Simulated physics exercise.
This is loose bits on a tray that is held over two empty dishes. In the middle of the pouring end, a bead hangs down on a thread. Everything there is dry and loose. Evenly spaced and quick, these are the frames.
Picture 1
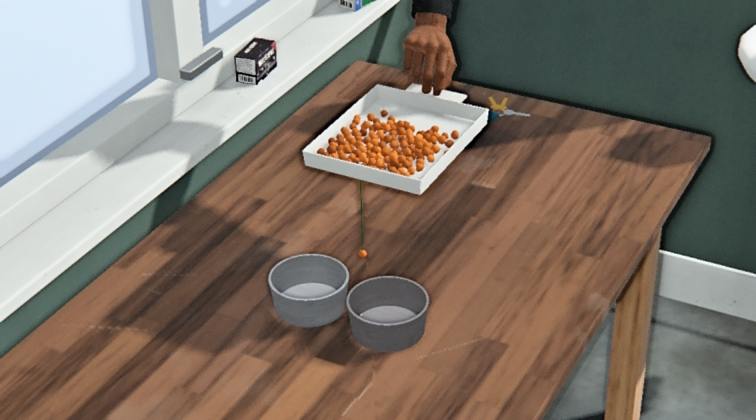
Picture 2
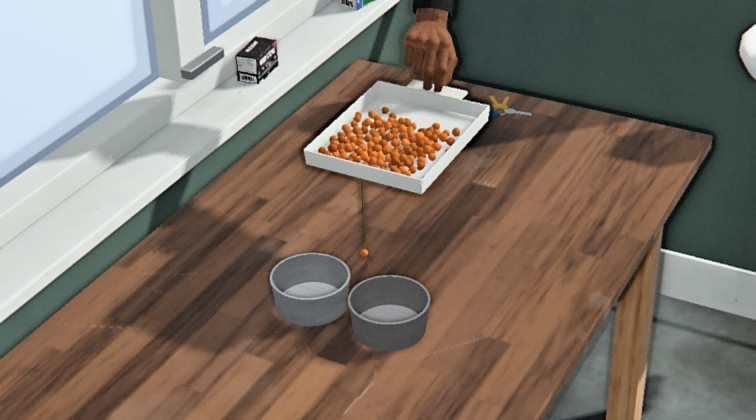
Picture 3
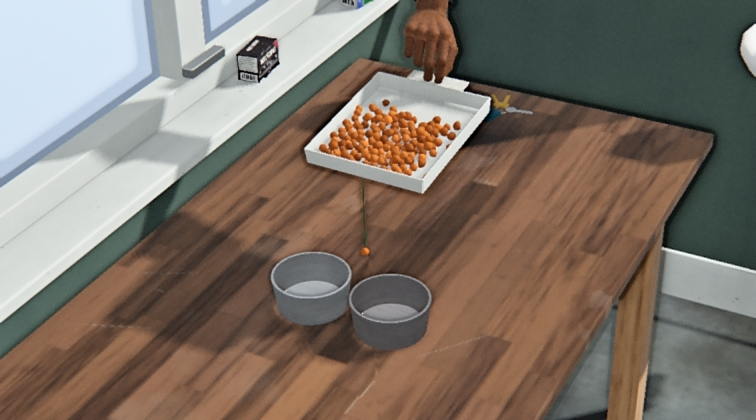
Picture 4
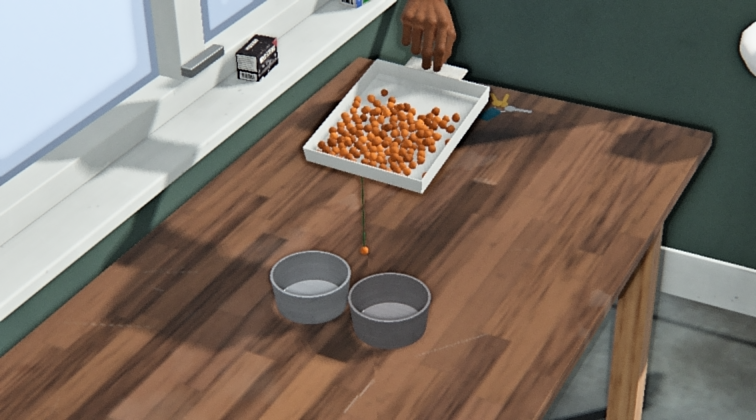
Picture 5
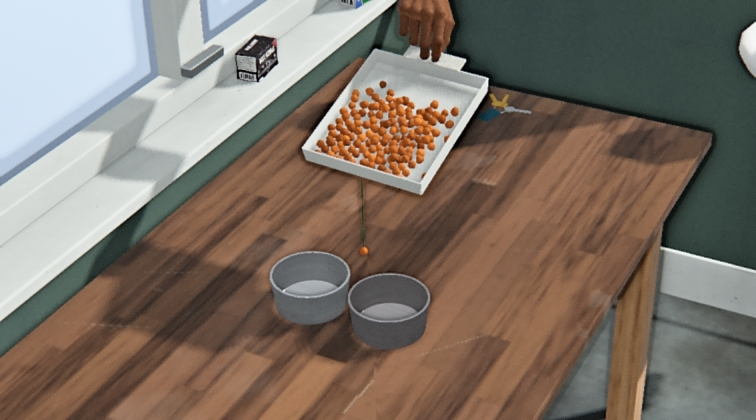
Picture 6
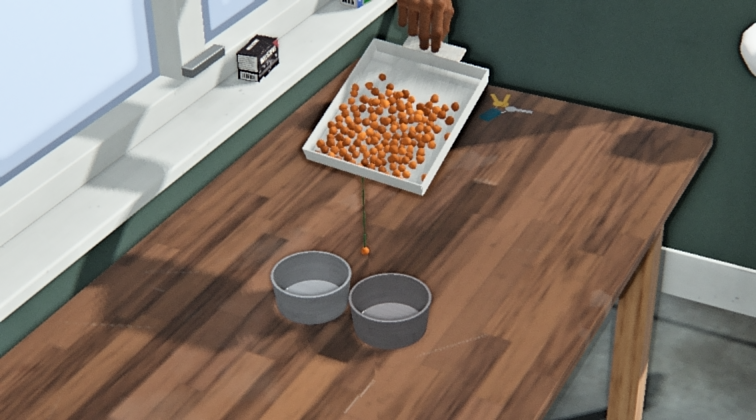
A hand gradually tilted a white tray of small orange-brown bits by raising its back end, and the bits shifted and spread a little, while two empty gray dishes and a hanging bead stayed still.
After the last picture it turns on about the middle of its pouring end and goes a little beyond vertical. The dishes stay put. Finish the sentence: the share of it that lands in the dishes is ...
... above one half.
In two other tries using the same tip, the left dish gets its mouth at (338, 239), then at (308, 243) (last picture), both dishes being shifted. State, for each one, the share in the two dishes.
First 0 per cent, second 10 per cent.
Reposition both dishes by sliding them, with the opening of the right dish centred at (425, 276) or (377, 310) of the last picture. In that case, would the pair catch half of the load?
Earlier try a minority share, later try a majority share.
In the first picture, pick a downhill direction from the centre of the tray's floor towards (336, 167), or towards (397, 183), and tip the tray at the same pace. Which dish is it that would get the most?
So, the dish at the left the first time round, the dish at the right the second.
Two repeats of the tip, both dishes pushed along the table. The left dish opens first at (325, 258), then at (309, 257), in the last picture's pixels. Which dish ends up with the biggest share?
In the first position the right of the two, in the second the right of the two.
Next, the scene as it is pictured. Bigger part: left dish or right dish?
Of the two, the right-side one is the fuller.
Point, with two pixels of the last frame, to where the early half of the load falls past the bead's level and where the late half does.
Earlier portion about (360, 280); later portion about (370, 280).
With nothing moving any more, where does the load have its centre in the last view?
I'd say the middle ends up at about (374, 318).
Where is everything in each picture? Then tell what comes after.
Corners of the pouring end at (305, 150) and (420, 180), level; middle of the load at (382, 146), coated peanuts; left dish at (290, 309); right dish at (369, 334); bead on its thread at (363, 254), in the first frame.
Corners of the pouring end at (306, 150) and (421, 179), level; middle of the load at (384, 145), in the second frame.
Corners of the pouring end at (307, 148) and (422, 179), tipped barely, lowest at the right corner; middle of the load at (384, 140), in the third frame.
Corners of the pouring end at (305, 147) and (421, 180), tipped a little, lowest at the right corner; middle of the load at (383, 135), in the fourth frame.
Corners of the pouring end at (304, 148) and (420, 182), tipped clearly, lowest at the right corner; middle of the load at (382, 132), in the fifth frame.
Corners of the pouring end at (305, 148) and (421, 184), tipped clearly, lowest at the right corner; middle of the load at (382, 130); left dish at (292, 306); right dish at (372, 331), in the sixth frame.
Soon, tray tipped steeply; nearly all on the tray; a stray few in the air.
A while on, tray tipped past a quarter turn; nearly all on the tray; a stray few in the right dish; a stray few outside both; a stray few in the air.
Towards the end, tray tipped past a quarter turn; about half in the right dish; about a quarter in the left dish; about a quarter outside both.
Finally, tray tipped past a quarter turn; about half in the right dish; about a quarter in the left dish; about a quarter outside both.
